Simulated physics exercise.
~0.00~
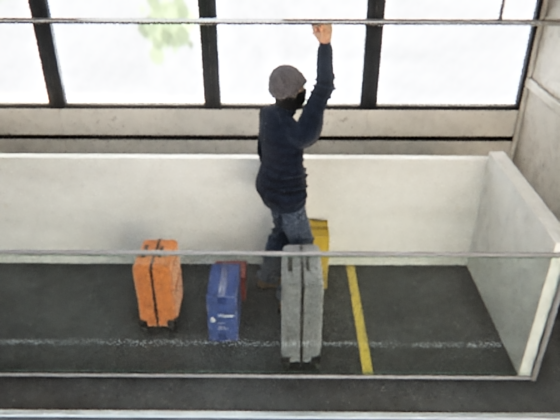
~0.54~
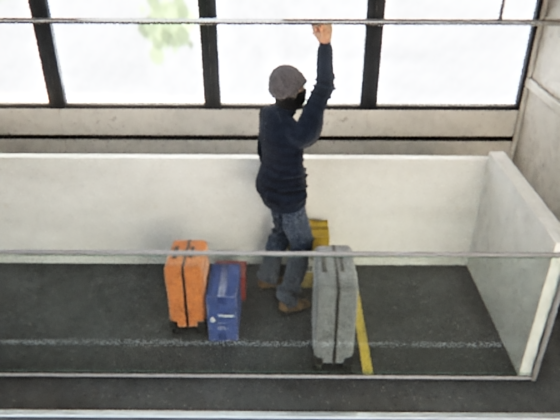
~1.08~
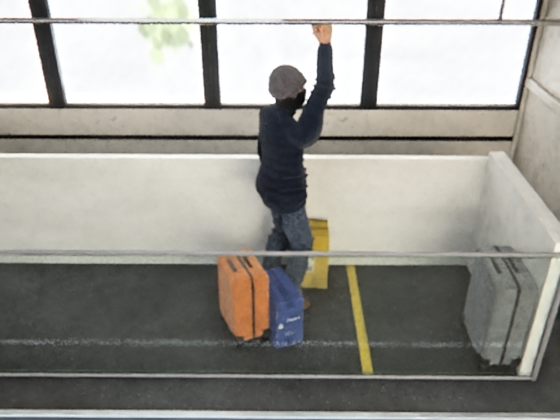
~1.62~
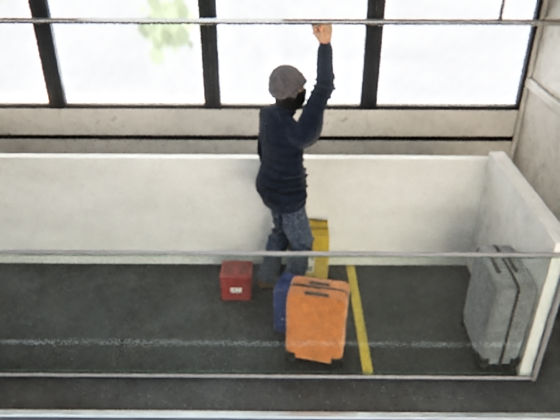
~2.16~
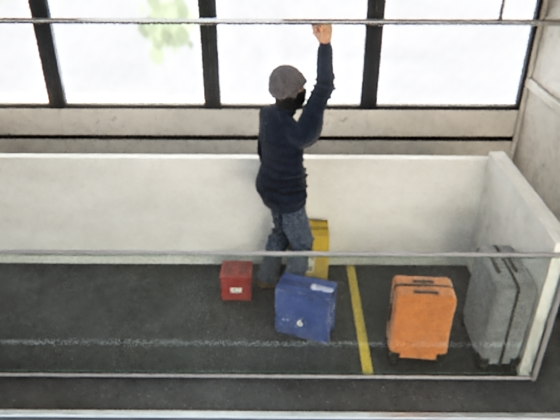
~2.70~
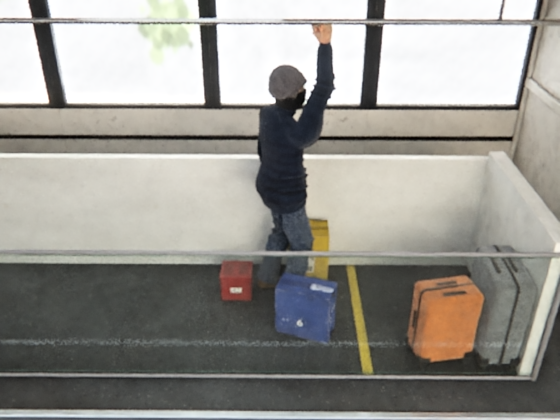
The grey suitcase slid right across the yellow line to the far end, the orange one following it over the line, while the blue case shifted right but stopped short, leaving a small red box in view behind the passenger, who stood holding the rail.
